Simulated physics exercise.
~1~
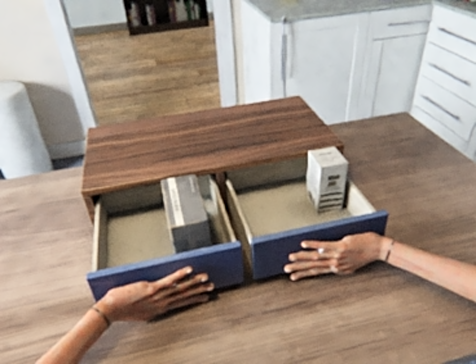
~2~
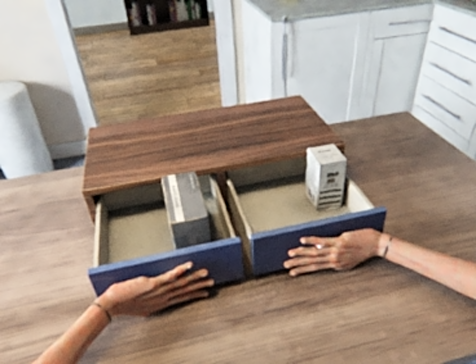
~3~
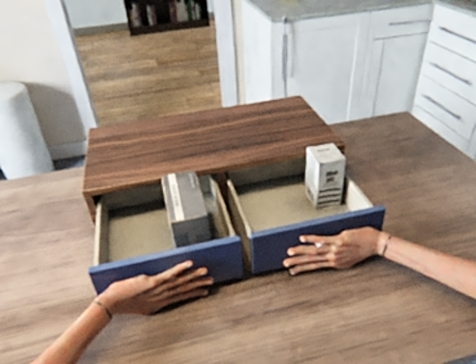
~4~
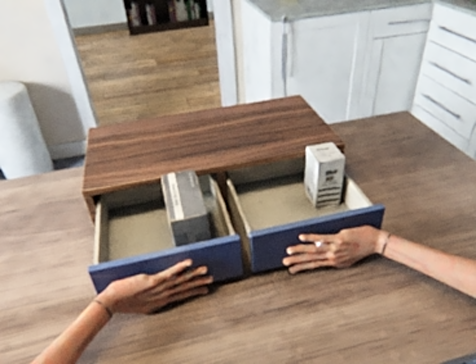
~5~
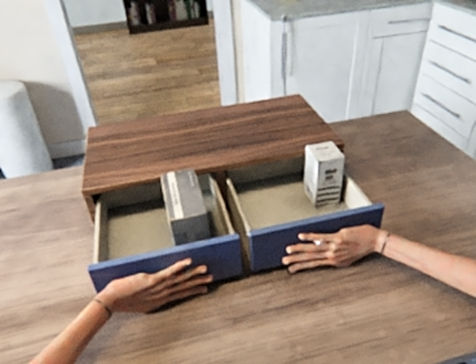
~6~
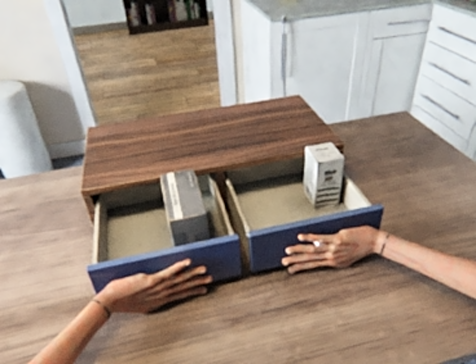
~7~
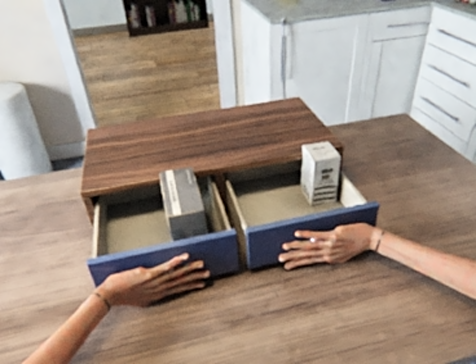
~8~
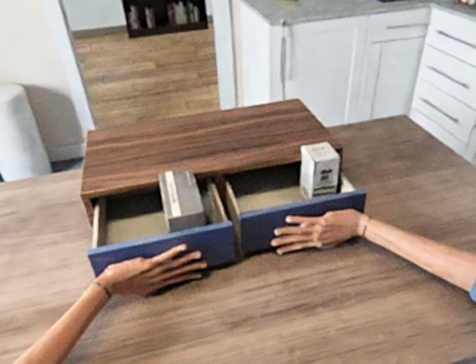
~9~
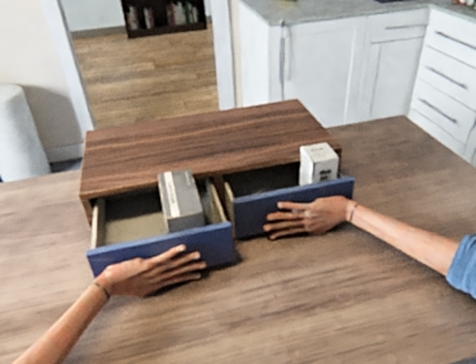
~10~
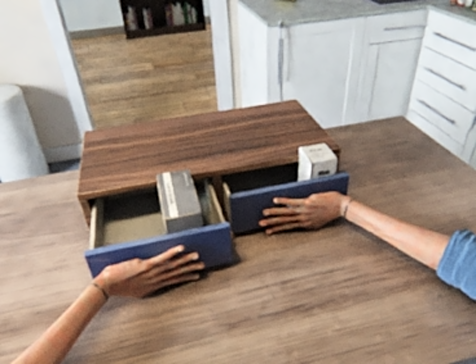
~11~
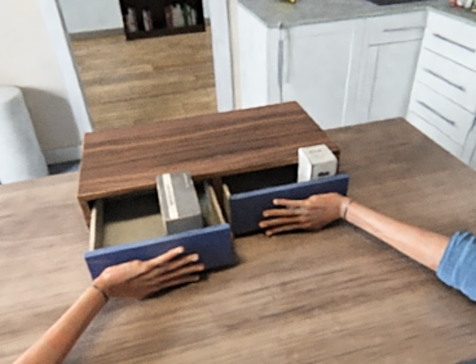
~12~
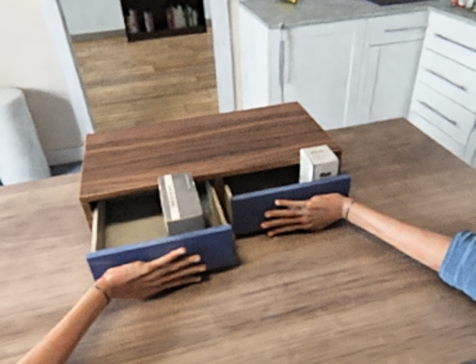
Two hands pushing the blue-fronted drawers of a low wooden cabinet, the left barely moving, the right sliding partway, both staying ajar.
